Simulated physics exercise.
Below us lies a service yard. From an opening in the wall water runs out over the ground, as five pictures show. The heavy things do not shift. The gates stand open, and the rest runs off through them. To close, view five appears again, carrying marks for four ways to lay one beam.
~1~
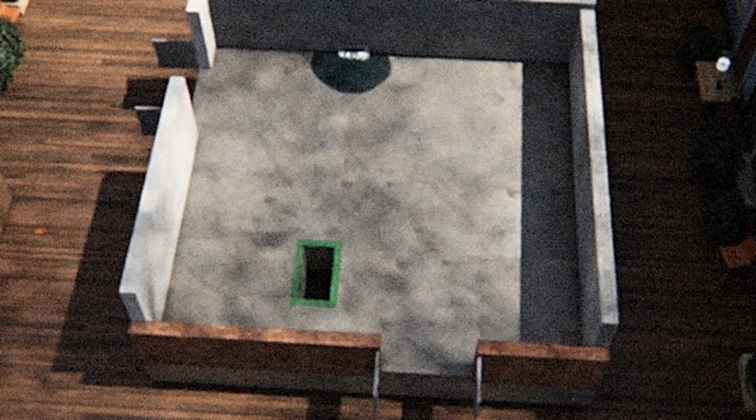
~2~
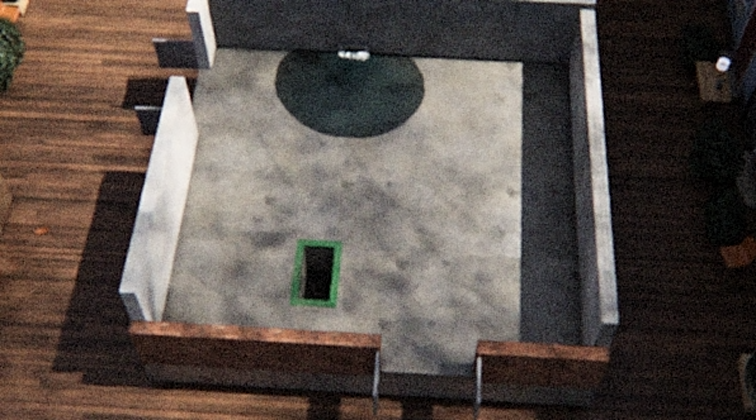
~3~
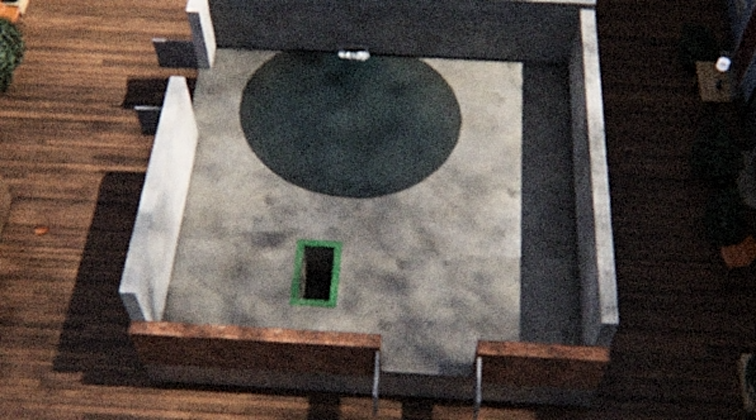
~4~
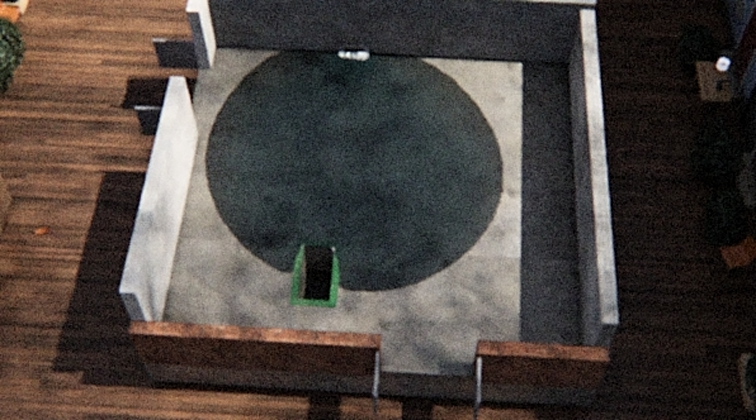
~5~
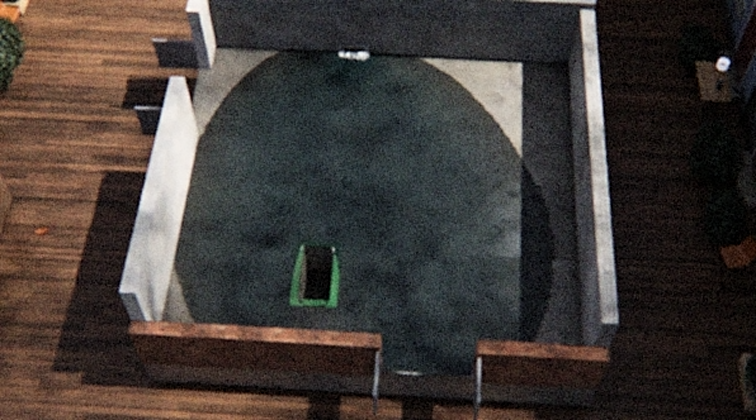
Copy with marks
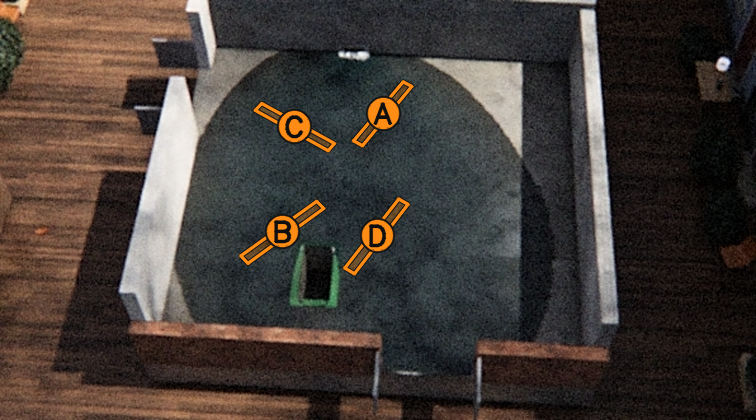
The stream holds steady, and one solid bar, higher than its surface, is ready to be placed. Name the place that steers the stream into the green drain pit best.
Position D does it best.
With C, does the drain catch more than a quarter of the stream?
No, it does not.
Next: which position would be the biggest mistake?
C it is.
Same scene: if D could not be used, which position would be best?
A.
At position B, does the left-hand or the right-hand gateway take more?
More leaves on the right.
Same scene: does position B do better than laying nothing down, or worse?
Position B is worse.
On the marked copy, A from (358, 143) to (407, 84); B from (244, 259) to (320, 204); C from (258, 106) to (331, 147); D from (349, 270) to (403, 201).
With A, about 31 % of the stream goes into the green drain pit, about 68 % out by the gates.
With B, about 18 % of the stream goes into the green drain pit, about 82 % out by the gates.
With C, about 12 % of the stream goes into the green drain pit, about 87 % out by the gates.
With D, about 43 % of the stream goes into the green drain pit, about 57 % out by the gates.
